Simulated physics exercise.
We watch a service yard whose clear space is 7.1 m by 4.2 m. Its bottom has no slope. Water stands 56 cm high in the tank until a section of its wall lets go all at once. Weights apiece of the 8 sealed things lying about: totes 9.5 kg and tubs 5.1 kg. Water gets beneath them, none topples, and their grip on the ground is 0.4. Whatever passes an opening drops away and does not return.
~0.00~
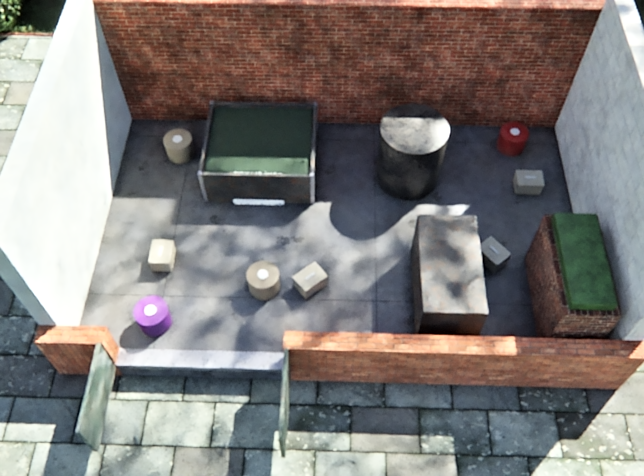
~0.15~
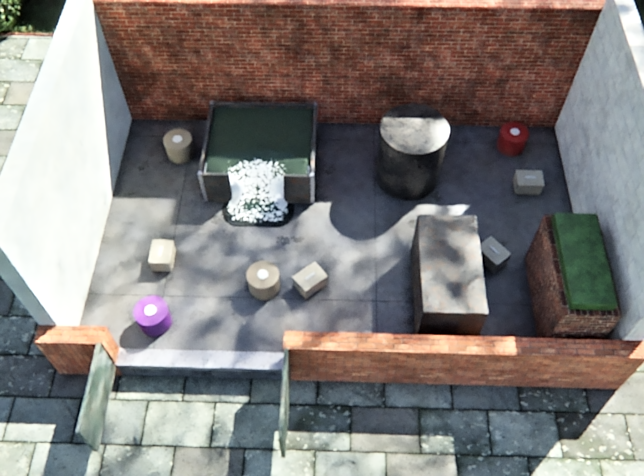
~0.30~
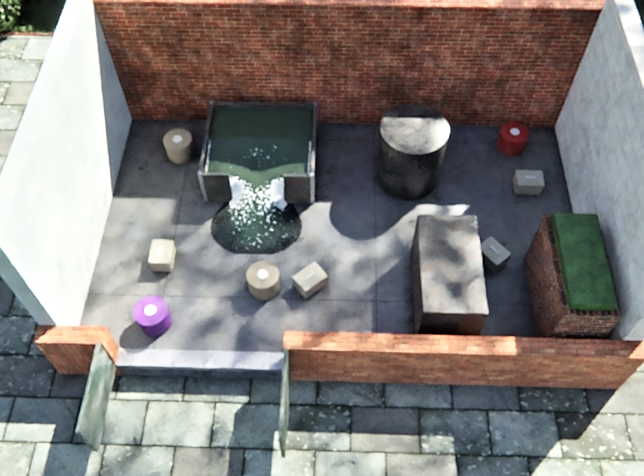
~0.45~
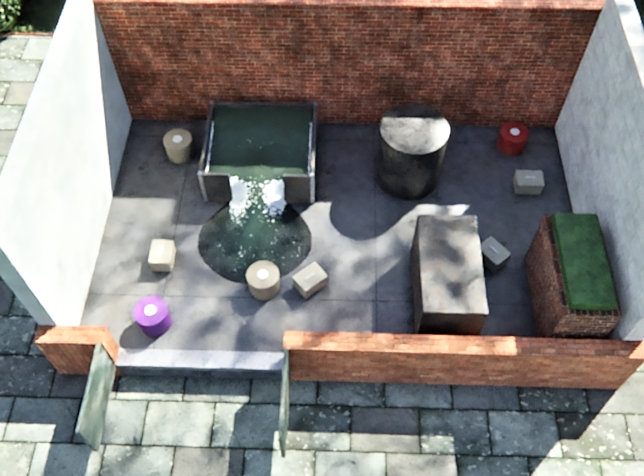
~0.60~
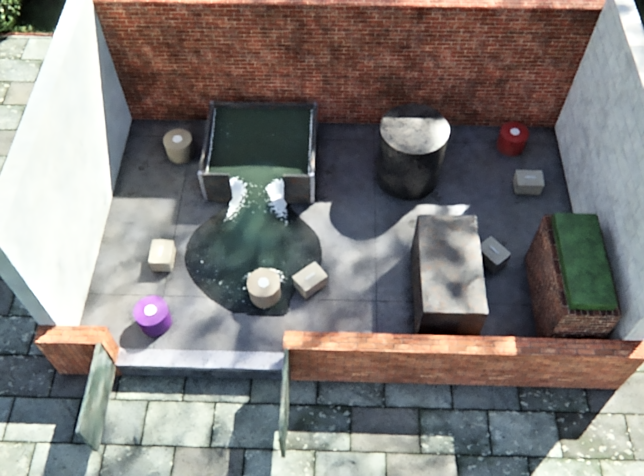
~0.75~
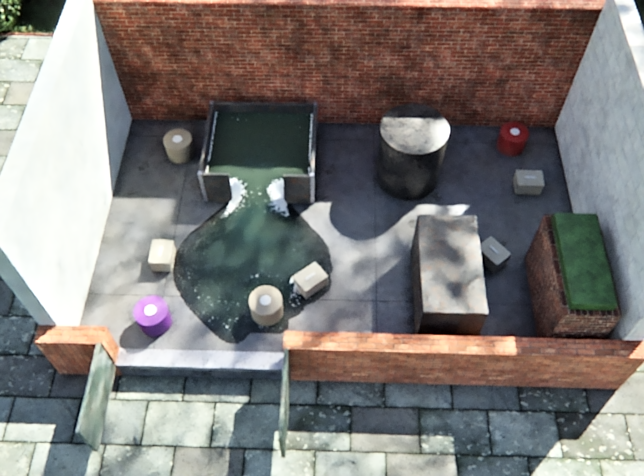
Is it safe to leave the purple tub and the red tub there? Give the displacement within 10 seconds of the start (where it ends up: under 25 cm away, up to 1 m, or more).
The purple tub travels far; the red tub barely shifts.
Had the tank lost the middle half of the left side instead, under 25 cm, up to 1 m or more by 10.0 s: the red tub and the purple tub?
In that case the red tub holds its place, the purple tub travels far.
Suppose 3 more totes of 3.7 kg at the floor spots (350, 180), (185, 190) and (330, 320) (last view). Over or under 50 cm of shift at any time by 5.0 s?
In that order: Less, under, over.
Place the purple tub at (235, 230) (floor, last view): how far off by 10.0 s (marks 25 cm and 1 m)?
It gets carried off.
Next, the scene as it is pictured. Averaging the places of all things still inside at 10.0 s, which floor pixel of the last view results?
Around (377, 220).
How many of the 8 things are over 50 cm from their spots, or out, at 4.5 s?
3 of them.
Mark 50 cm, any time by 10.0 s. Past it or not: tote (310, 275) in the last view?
Answer: Past it.
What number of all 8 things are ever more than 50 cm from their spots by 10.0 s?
That makes 3.
After 2.0 s the purple tub has gone out; the red tub is near (515, 132), 0.0 m from its start, aground; 2 of 8 are out; 0 afloat.
After 4.5 s the purple tub has gone out; the red tub is near (515, 132), 0.0 m from its start, aground; 2 of 8 are out; 0 afloat.
After 7.0 s the purple tub has gone out; the red tub is near (515, 132), 0.0 m from its start, aground; 2 of 8 are out; 0 afloat.
After 10.0 s the purple tub has gone out; the red tub is near (515, 132), 0.0 m from its start, aground; 2 of 8 are out; 0 afloat.
